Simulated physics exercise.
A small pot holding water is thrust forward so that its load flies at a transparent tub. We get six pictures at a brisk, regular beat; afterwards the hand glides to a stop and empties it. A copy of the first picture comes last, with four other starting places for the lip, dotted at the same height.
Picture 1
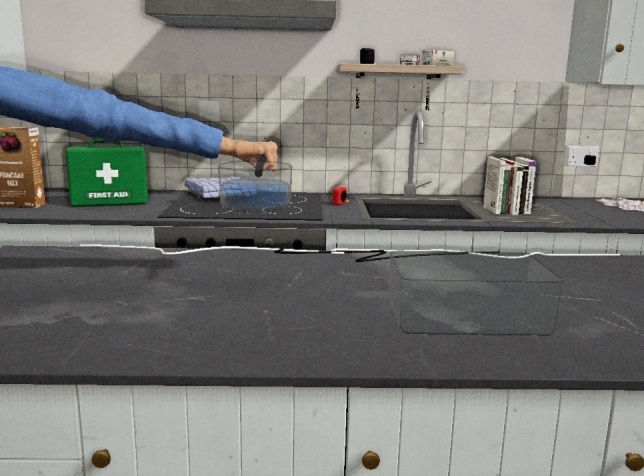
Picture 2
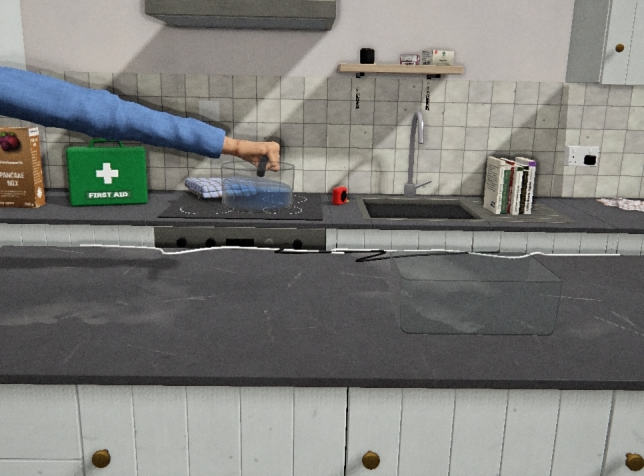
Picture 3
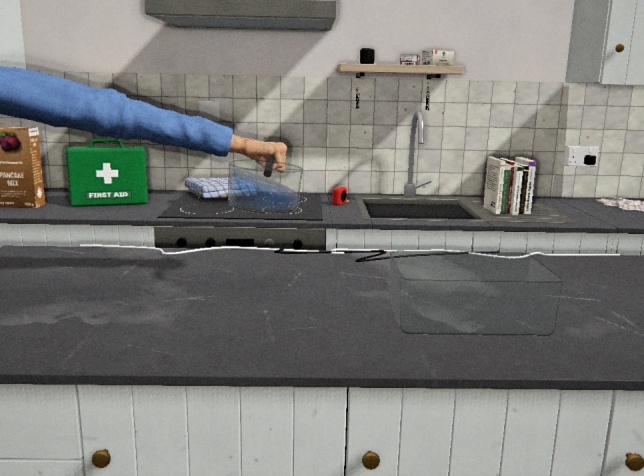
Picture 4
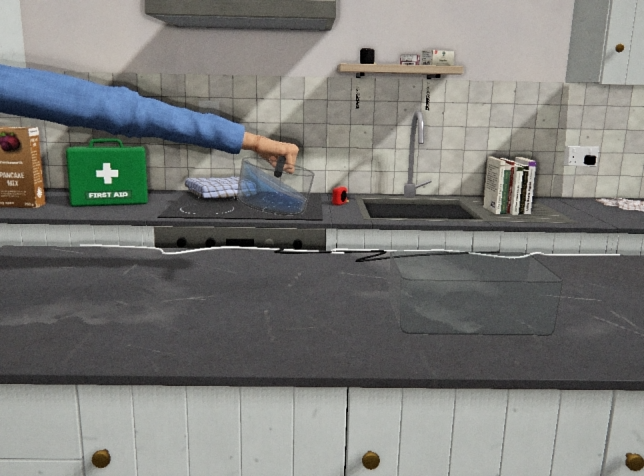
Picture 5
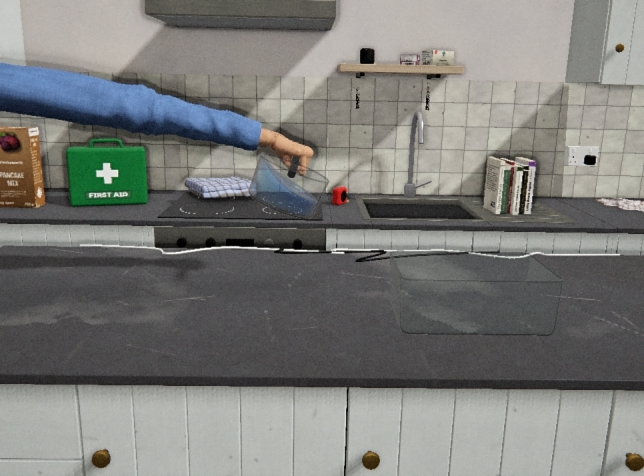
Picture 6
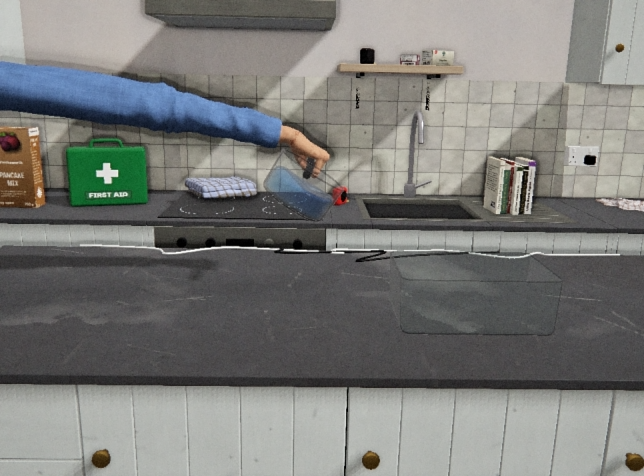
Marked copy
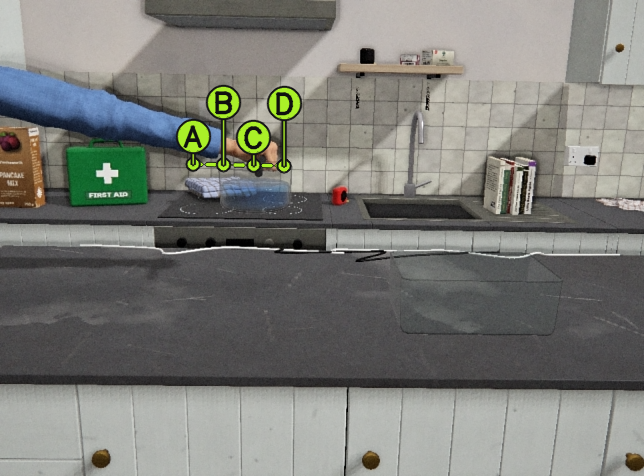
A blue-sleeved arm reaching in from the left holds a small transparent container of bluish water above the hob in a kitchen, seen from across a dark counter by a still camera. A green first aid box, checked cloth, red object, sink and books line the back worktop, with a clear tub on the near counter. The hand moves the container rightward, tilting it progressively.
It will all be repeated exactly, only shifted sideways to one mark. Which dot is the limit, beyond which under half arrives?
Go for C.
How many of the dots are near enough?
Two of the four.
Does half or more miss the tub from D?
No, that is safe.
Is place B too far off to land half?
Yes.
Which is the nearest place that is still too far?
The answer is B.
On the marked copy, A at (193, 164); B at (223, 164); C at (253, 165); D at (284, 165).
If A is chosen, about 0 % lands in the tub, 98 % falls short.
If B is chosen, about 21 % lands in the tub, 74 % falls short and 4 % goes beside or beyond.
If C is chosen, about 65 % lands in the tub, 26 % falls short and 10 % goes beside or beyond.
If D is chosen, about 81 % lands in the tub, 9 % falls short and 10 % goes beside or beyond.
